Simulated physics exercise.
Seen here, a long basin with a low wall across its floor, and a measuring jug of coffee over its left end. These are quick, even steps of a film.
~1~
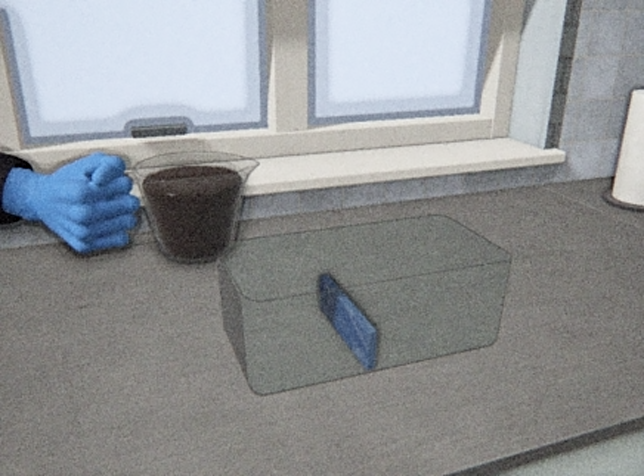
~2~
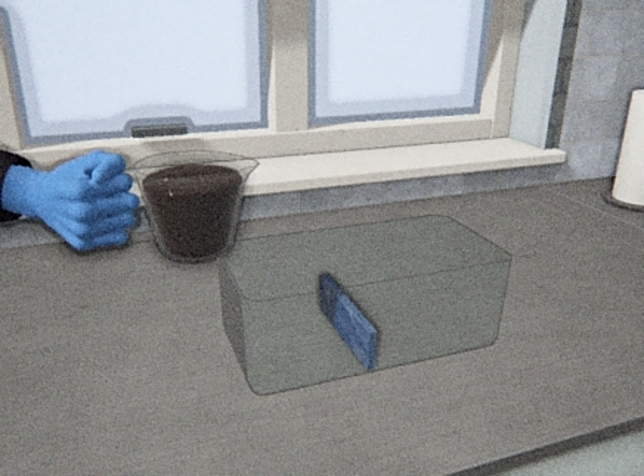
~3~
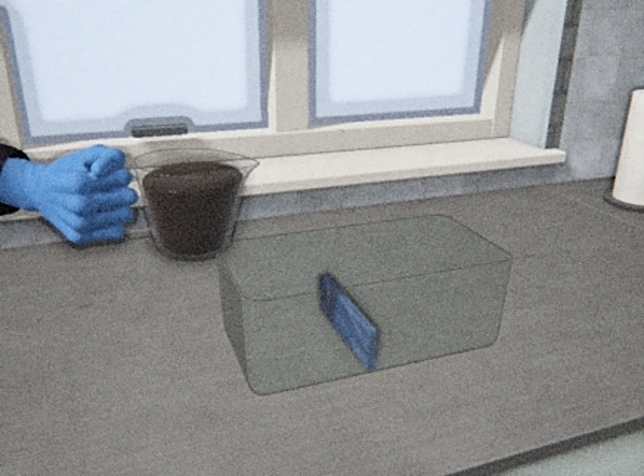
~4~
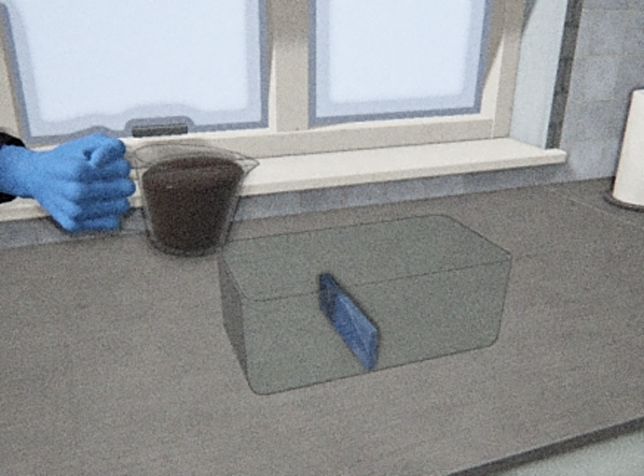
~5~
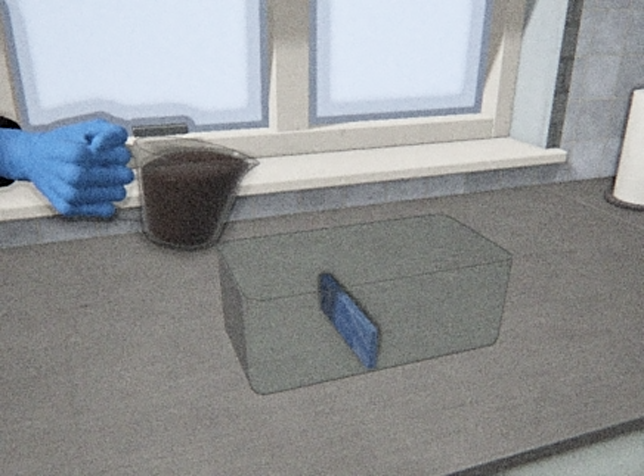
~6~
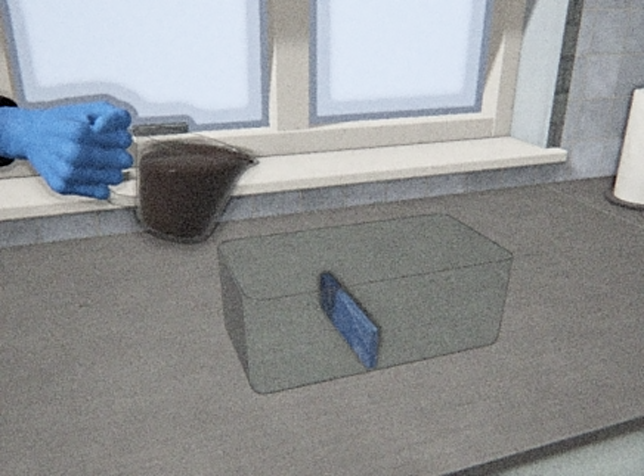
On a counter by a window, a gloved hand gradually tilts a jug of dark liquid rightward.
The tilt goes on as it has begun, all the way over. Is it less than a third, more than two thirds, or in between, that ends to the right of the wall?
It comes to from a third to two thirds.
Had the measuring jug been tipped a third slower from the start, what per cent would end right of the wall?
Near 20 %.
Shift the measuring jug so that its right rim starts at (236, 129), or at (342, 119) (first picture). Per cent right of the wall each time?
About 15 and 90 per cent.
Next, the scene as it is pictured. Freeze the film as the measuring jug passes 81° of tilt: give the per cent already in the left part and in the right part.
The left part 5 per cent, the right part 0.
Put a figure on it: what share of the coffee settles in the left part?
Some 50 per cent.
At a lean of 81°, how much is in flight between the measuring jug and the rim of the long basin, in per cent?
Some 35 per cent.
A moment on, the tilt is 81° and 59 per cent is still to pour, 7 is left of the wall and 0 right of it.
Next, the tilt is 107° and 4 per cent is still to pour, 41 is left of the wall and 28 right of it.
Then the tilt is 107° and 0 per cent is still to pour, 51 is left of the wall and 46 right of it.
Later the tilt is 107° and 0 per cent is still to pour, 51 is left of the wall and 47 right of it.
At rest 51 per cent lies left of the wall, 47 right of it and 2 outside.
